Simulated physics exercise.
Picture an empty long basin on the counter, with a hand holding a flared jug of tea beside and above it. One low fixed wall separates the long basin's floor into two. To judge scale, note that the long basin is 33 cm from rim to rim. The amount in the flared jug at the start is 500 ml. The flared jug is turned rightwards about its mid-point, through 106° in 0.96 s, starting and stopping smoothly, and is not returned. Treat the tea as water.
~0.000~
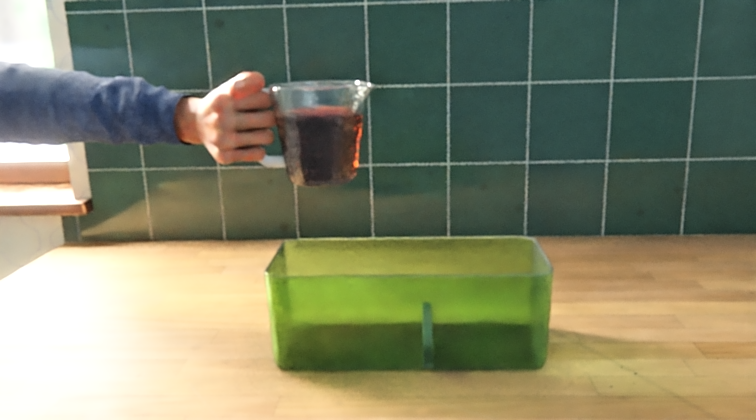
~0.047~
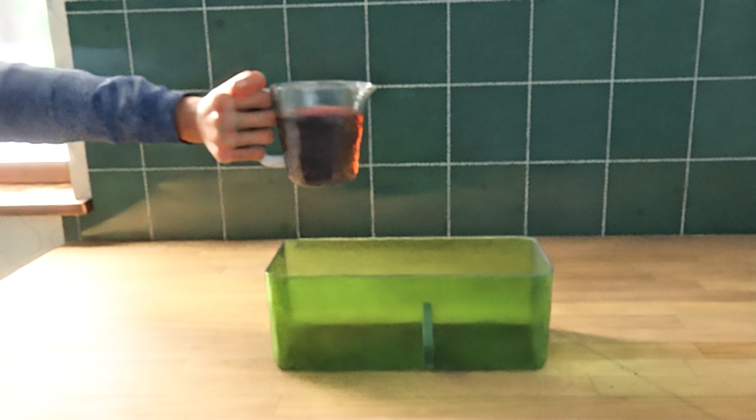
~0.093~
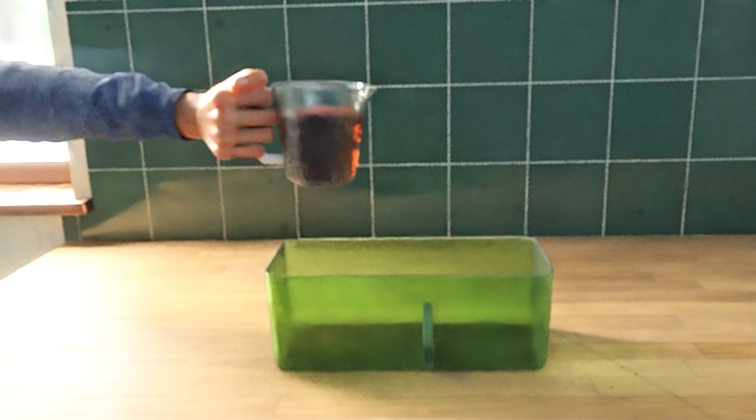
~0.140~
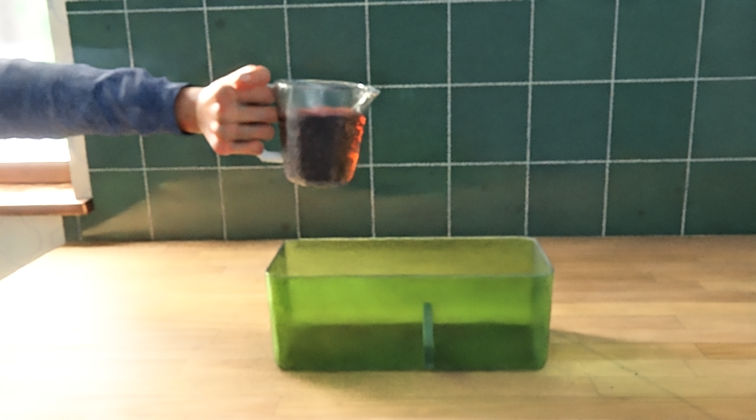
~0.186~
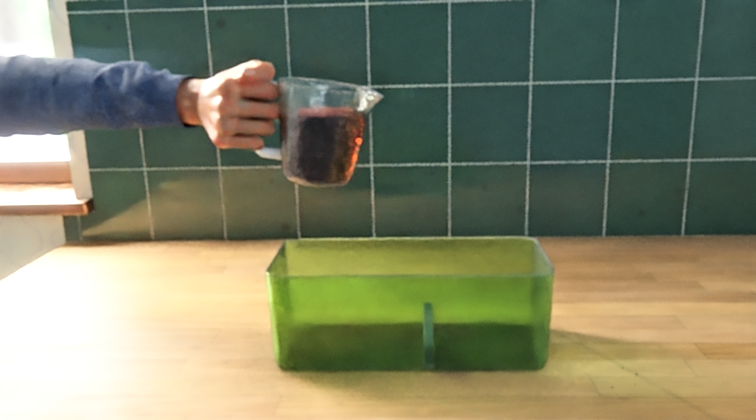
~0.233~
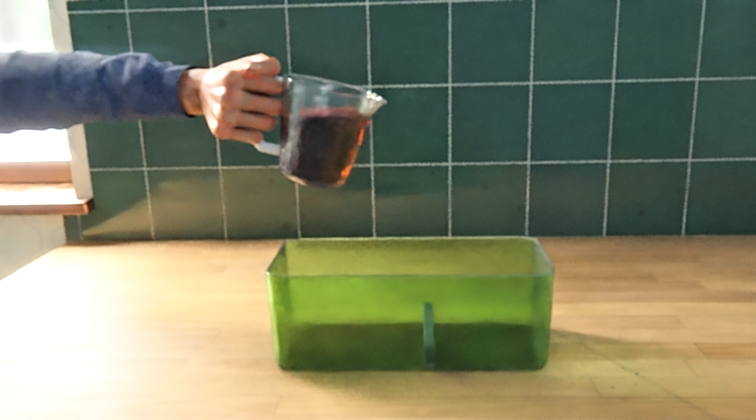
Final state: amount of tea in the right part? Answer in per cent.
Approximately 68 %.
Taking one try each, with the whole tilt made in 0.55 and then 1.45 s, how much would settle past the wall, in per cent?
The first try gives around 55 percent, the second around 70 percent.
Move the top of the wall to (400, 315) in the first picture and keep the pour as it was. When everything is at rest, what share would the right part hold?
That would be about 95 in a hundred, I'd say.
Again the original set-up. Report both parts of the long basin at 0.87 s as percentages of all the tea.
Near 10 on the left, 52 on the right.
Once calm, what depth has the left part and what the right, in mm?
Left 6 mm, right 18 mm.
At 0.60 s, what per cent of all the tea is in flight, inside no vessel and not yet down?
My guess is roughly 20 %.
After 0.60 s the tilt is 73° and 78 per cent is still to pour, 0 is left of the wall and 2 right of it.
After 0.87 s the tilt is 104° and 16 per cent is still to pour, 11 is left of the wall and 52 right of it.
After 1.15 s the tilt is 106° and 0 per cent is still to pour, 26 is left of the wall and 71 right of it.
After 1.46 s the tilt is 106° and 0 per cent is still to pour, 31 is left of the wall and 68 right of it.
In the end 31 per cent lies left of the wall, 68 right of it and 1 outside.
